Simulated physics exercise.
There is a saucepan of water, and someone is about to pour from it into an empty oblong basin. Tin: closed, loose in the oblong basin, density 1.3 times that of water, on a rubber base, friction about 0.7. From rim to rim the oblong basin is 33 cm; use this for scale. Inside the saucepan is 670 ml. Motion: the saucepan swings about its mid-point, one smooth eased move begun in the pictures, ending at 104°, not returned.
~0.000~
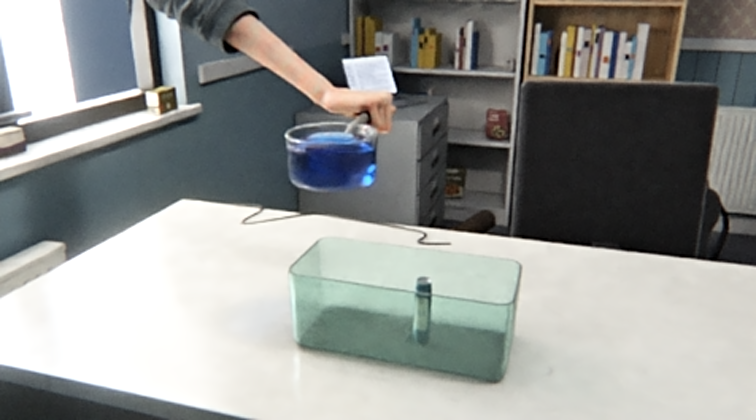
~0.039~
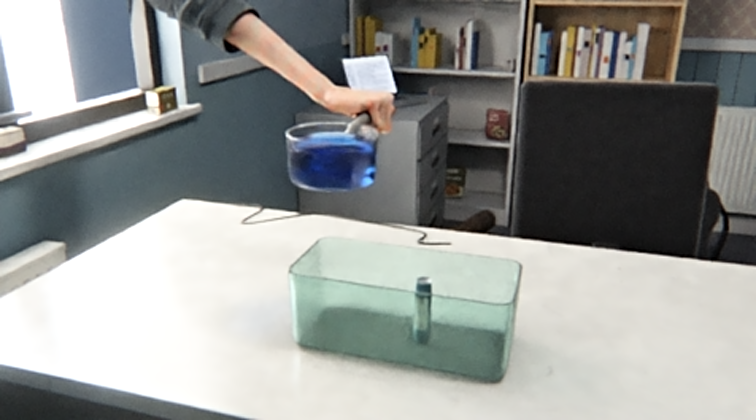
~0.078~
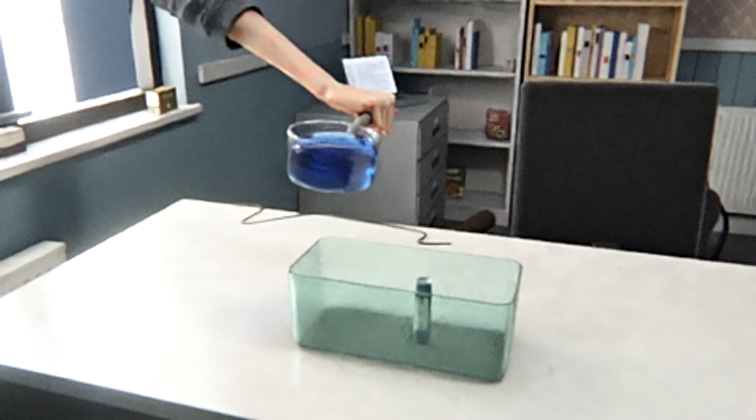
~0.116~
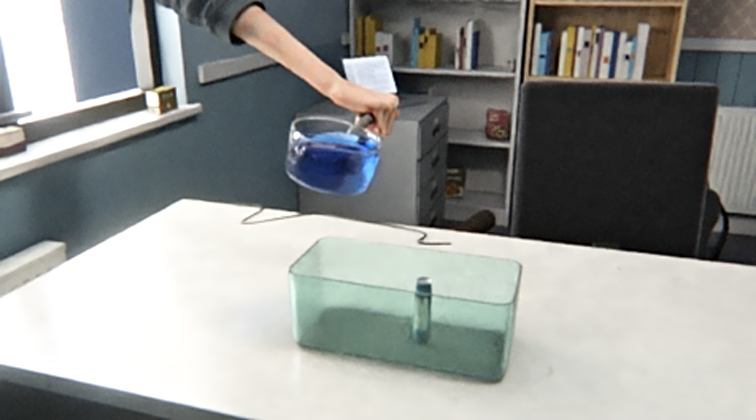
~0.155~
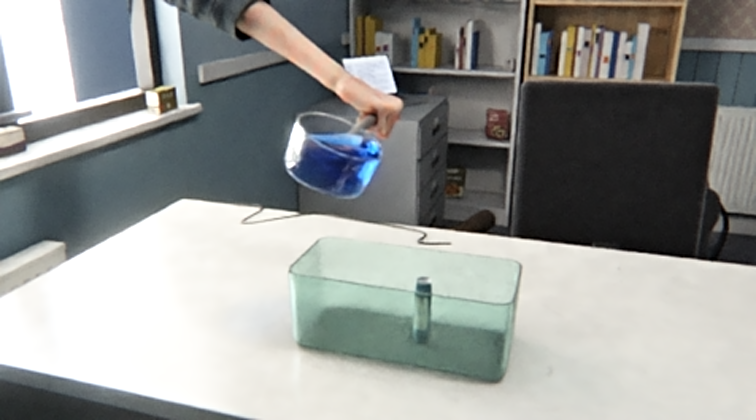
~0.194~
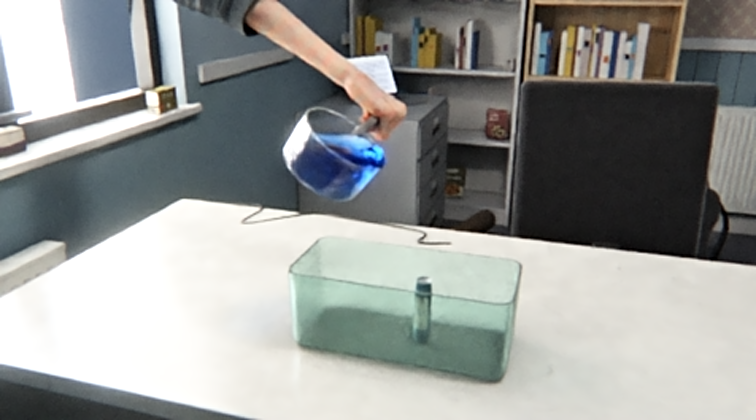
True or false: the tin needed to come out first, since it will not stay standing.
True.
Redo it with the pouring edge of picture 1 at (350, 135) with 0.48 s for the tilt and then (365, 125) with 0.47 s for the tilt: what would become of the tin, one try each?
Try 1: Still standing; try 2: Tipped over.
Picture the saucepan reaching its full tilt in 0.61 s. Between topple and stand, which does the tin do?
In that case the tin overturns.
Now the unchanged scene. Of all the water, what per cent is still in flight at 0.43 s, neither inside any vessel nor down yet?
Estimate: About 54 % of all of it.
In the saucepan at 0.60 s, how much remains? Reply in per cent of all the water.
Roughly 5 percent remains.
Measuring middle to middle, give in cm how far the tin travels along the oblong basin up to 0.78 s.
4 cm, roughly.
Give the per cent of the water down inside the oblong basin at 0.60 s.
Roughly 86 %.
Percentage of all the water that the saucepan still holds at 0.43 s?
Portion remaining: Approx. 24 per cent.
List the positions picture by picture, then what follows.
In the first picture, tilt 0°; pouring edge (375, 138); surface from (294, 139) to (374, 145); the oblong basin's rim runs from (305, 254) to (518, 284); the tin's top is at (424, 283).
In the second picture, tilt 2°; pouring edge (375, 139); surface from (295, 139) to (375, 145).
In the third picture, tilt 7°; pouring edge (377, 143); surface from (296, 137) to (376, 147).
In the fourth picture, tilt 14°; pouring edge (379, 150); surface from (297, 137) to (378, 149).
In the fifth picture, tilt 25°; pouring edge (379, 158); surface from (296, 137) to (381, 152); 1 per cent is over the edge.
In the sixth picture, tilt 37°; pouring edge (379, 168); surface from (295, 137) to (379, 160); 4 per cent is over the edge.
Then, 0.43 s in, the tilt is 101° and 23 per cent is still to pour; the tin stands where it began.
Then, 0.60 s in, the tilt is 104° and 5 per cent is still to pour; the tin leans 5°.
Then, 0.78 s in, the tilt is 104° and 1 per cent is still to pour; the tin leans 21°.
Then, 0.98 s in, the tilt is 104° and 0 per cent is still to pour; the tin lies on its side.
Finally, the tin lies on its side.
